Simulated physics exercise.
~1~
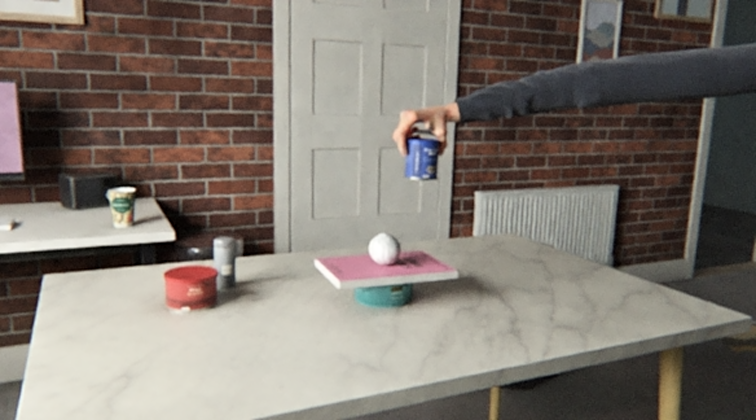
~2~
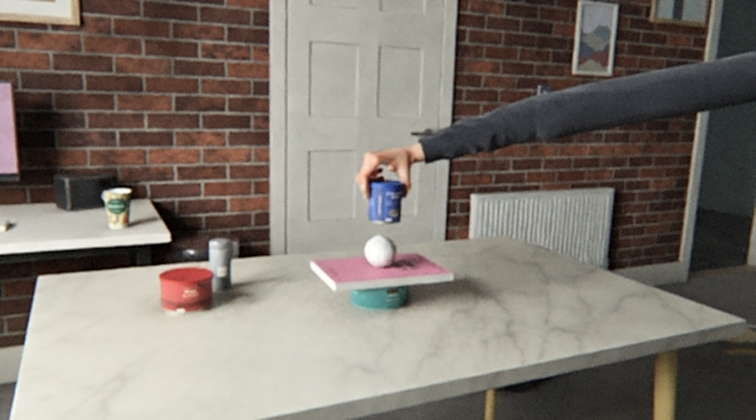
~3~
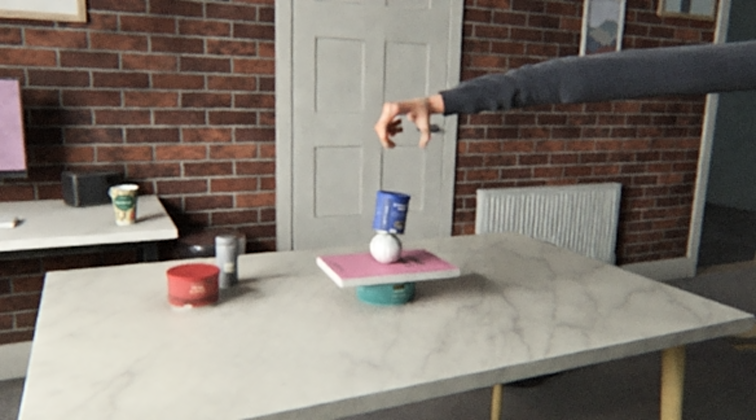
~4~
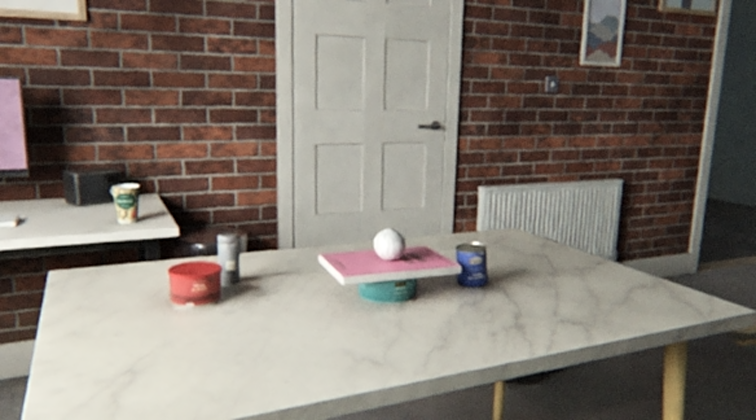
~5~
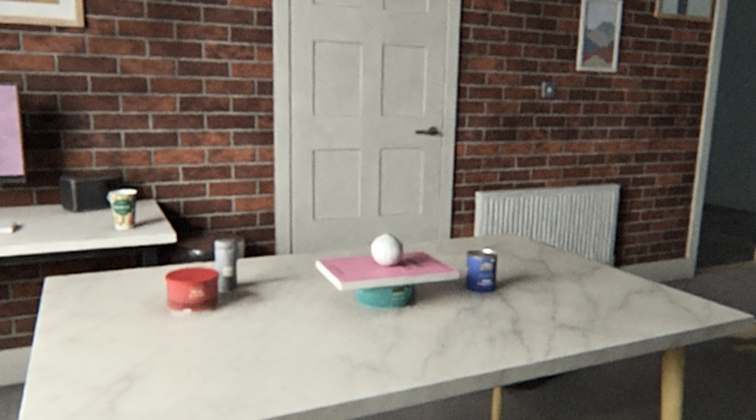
A hand sets a blue pot on a white ball, and it falls onto the table.
